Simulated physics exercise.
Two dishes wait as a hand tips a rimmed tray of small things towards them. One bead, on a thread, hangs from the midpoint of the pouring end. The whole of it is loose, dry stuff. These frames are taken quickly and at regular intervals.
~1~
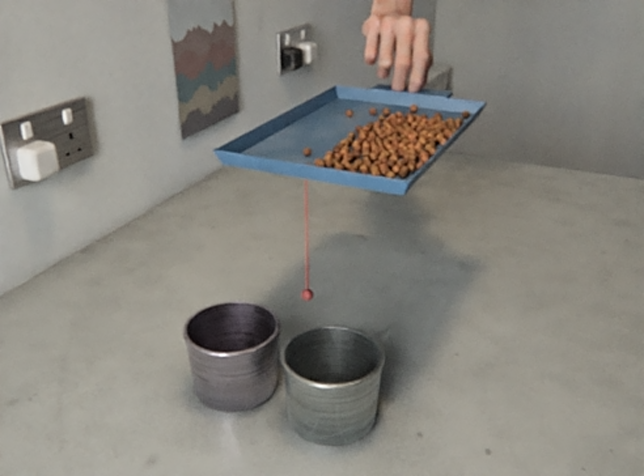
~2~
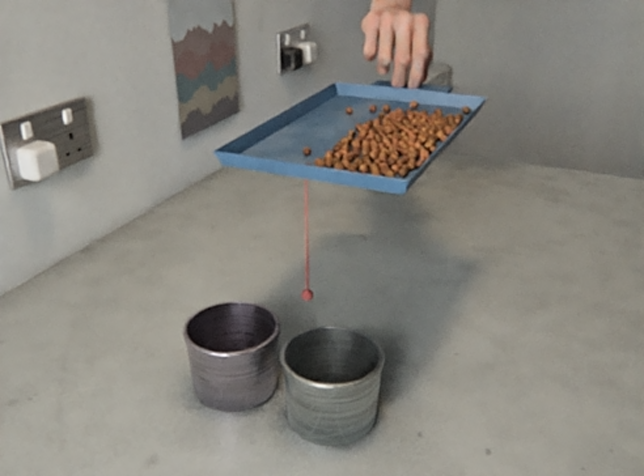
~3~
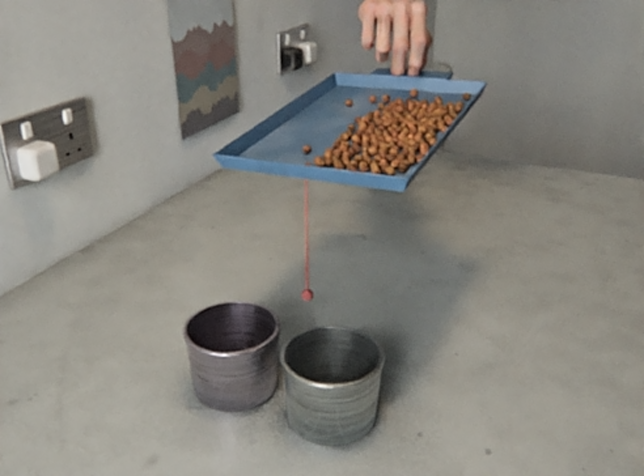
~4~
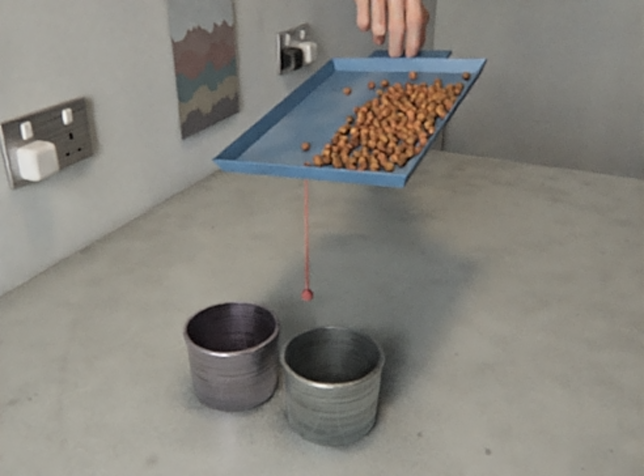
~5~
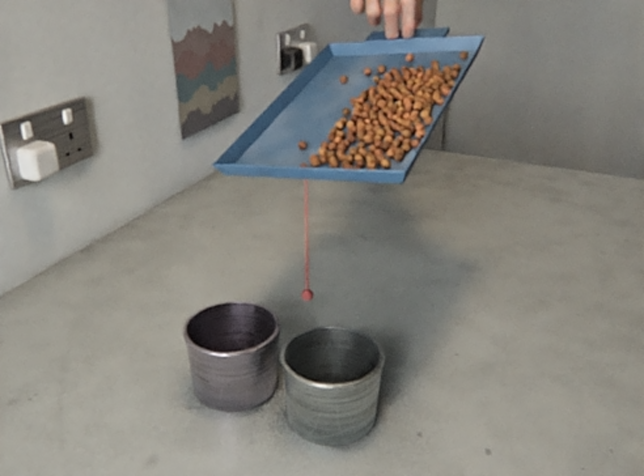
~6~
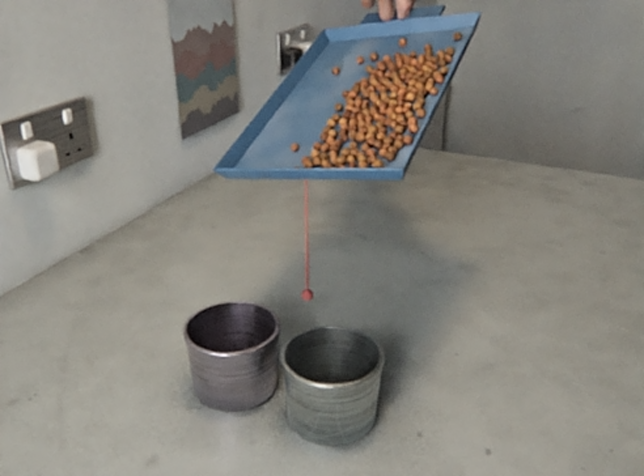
A hand raises the far end of a blue tray of brown pellets above two cups.
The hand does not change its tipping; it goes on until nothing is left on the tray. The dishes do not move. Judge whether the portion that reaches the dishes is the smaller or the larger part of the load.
It is the smaller part.
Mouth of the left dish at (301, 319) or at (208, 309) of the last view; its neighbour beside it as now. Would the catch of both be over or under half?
Taking the places in turn, it's shy of half and then past half.
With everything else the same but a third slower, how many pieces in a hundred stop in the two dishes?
Roughly 40 percent.
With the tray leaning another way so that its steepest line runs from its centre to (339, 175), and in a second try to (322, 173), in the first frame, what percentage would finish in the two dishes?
Roughly 60 percent, then 70 percent.
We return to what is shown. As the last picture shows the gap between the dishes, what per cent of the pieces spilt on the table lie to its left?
Estimate: About 80 percent.
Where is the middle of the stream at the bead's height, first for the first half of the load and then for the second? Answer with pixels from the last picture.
Around (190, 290) at first; around (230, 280) after that.
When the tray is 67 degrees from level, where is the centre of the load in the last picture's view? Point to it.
Look around (227, 245) in the last picture.
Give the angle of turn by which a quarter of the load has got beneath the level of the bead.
At some 65 degrees.
Just after the last frame, tray tipped steeply; roughly a third on the tray; just a few in the right dish; about a tenth in the left dish; roughly a quarter outside both; roughly a quarter in the air.
A moment on, tray tipped past a quarter turn; just a few in the right dish; roughly a quarter in the left dish; roughly two thirds outside both; just a few in the air.
Further on, tray tipped past a quarter turn; just a few in the right dish; roughly a quarter in the left dish; roughly two thirds outside both.
When it is over, tray tipped past a quarter turn; just a few in the right dish; roughly a quarter in the left dish; roughly two thirds outside both.
